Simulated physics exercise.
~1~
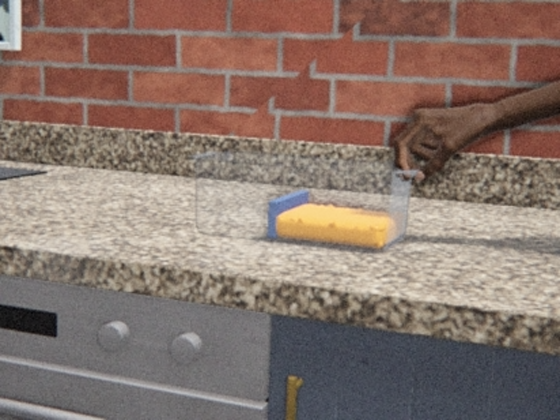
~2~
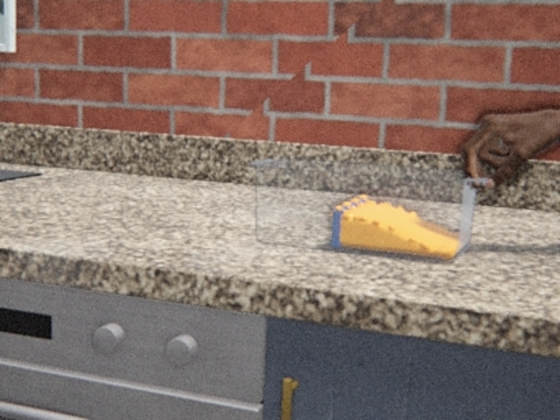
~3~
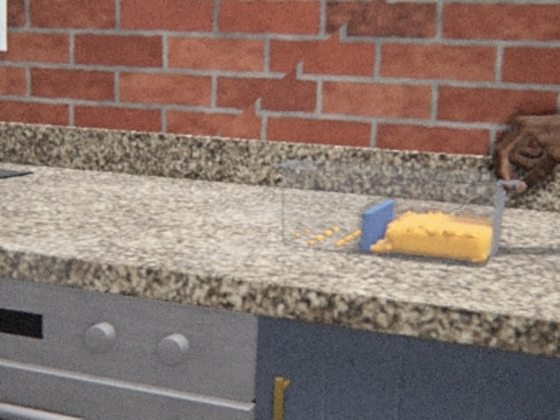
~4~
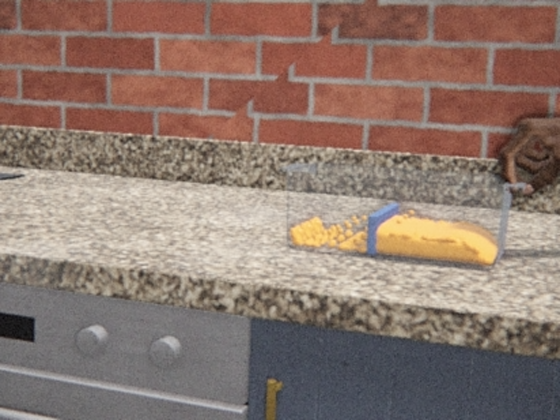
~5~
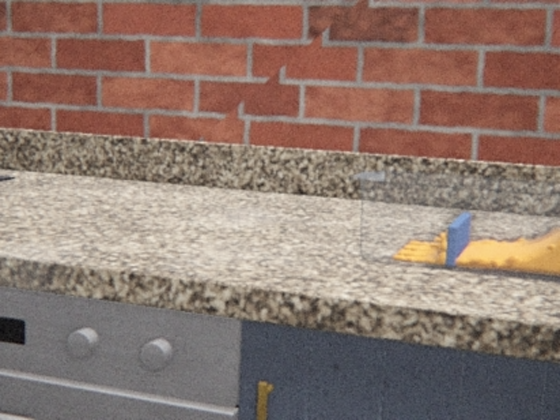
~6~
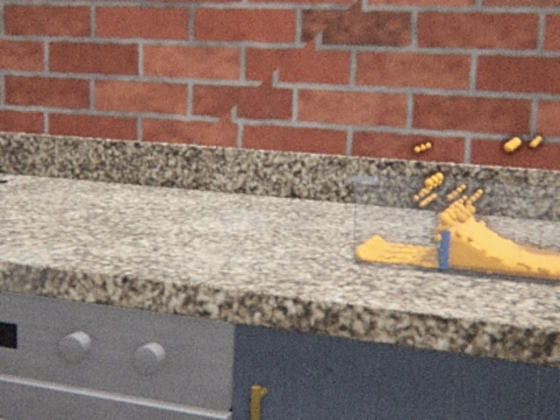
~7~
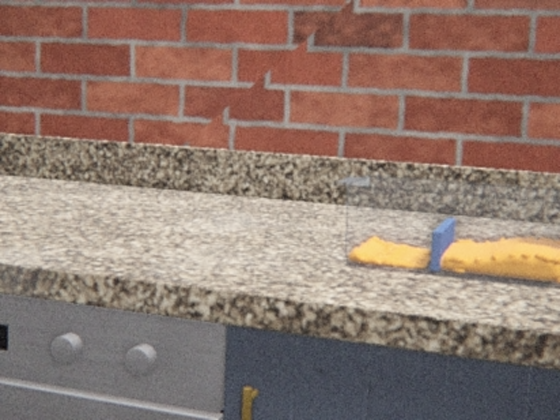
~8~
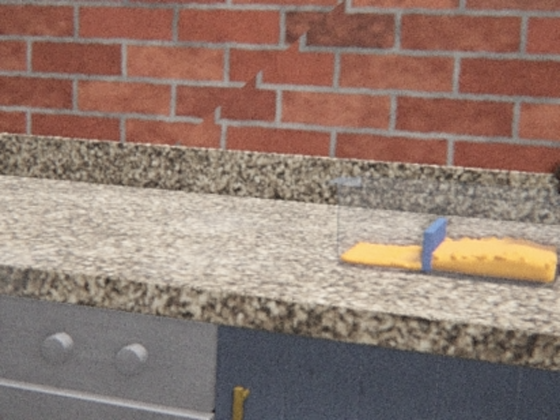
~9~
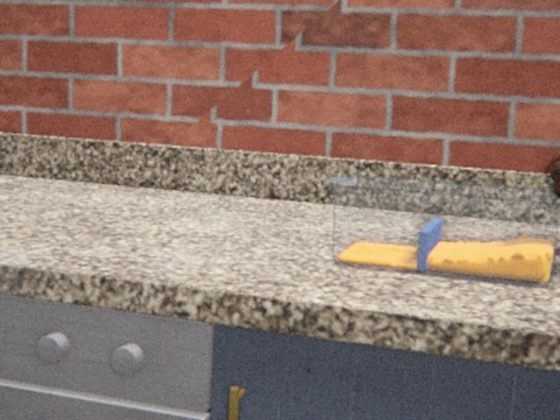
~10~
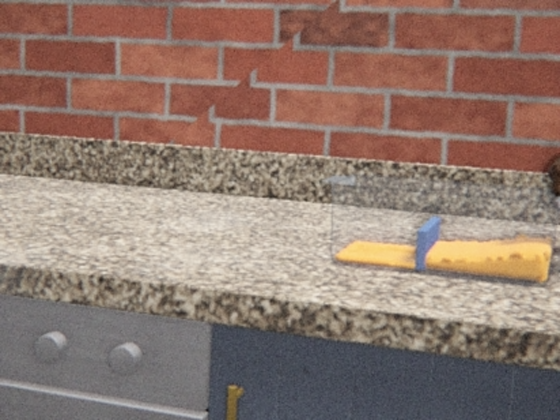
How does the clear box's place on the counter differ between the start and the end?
At the start the clear box sits around the middle of the view, and by the end it has been pulled along the counter to the right side, above the blue cupboard.
